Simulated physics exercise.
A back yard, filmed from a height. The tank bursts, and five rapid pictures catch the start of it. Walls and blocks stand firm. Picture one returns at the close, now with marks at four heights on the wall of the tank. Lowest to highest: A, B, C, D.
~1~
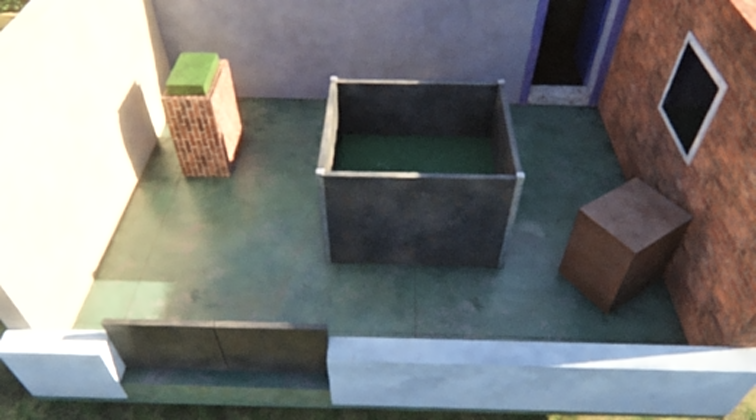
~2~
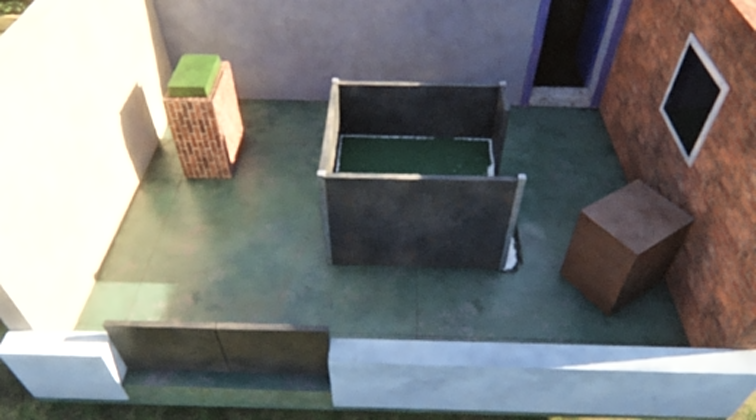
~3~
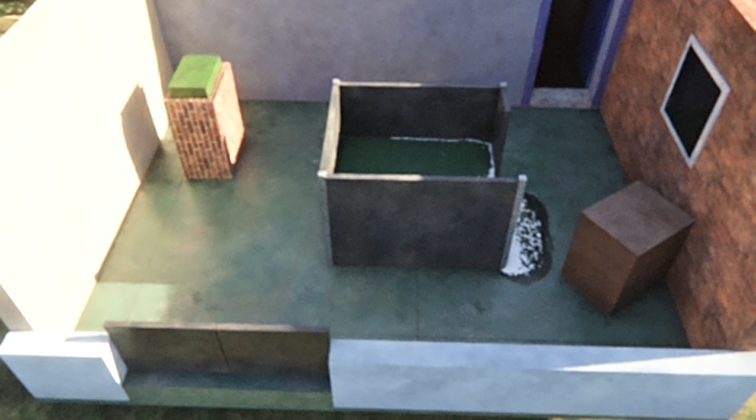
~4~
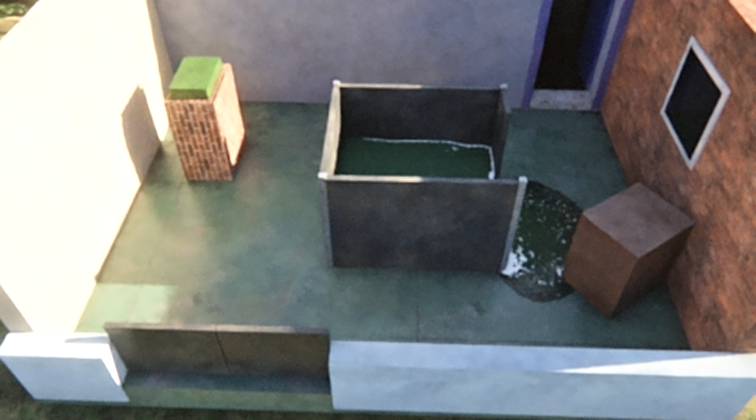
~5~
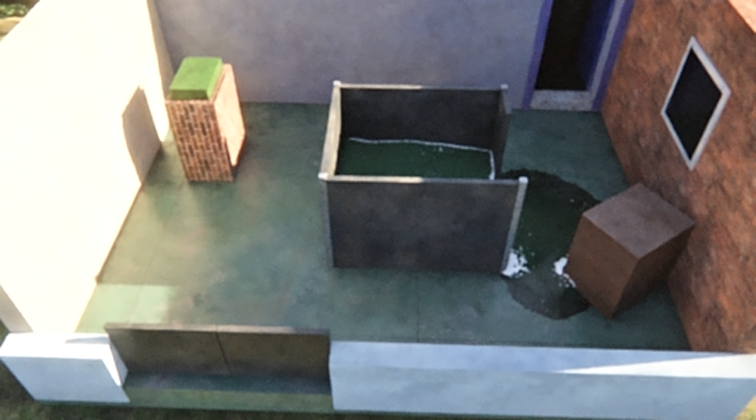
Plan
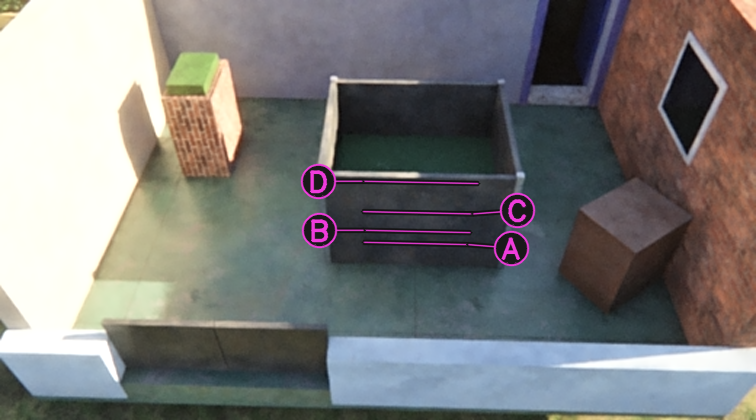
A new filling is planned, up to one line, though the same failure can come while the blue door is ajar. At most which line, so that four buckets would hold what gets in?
Choose A.
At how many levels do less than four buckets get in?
One.
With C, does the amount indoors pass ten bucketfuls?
Yes, it does.
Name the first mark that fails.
Mark B.
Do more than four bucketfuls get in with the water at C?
Yes.
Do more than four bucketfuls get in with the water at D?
Yes, that goes wrong.
In magenta, A at (416, 243); B at (416, 231); C at (418, 212); D at (420, 182); from the bottom up A, B, C, D.
If A is chosen, a splash gets over, under a bucket.
If B is chosen, about 9 bucketfuls get in.
If C is chosen, dozens of bucketfuls pour in.
If D is chosen, dozens of bucketfuls pour in.
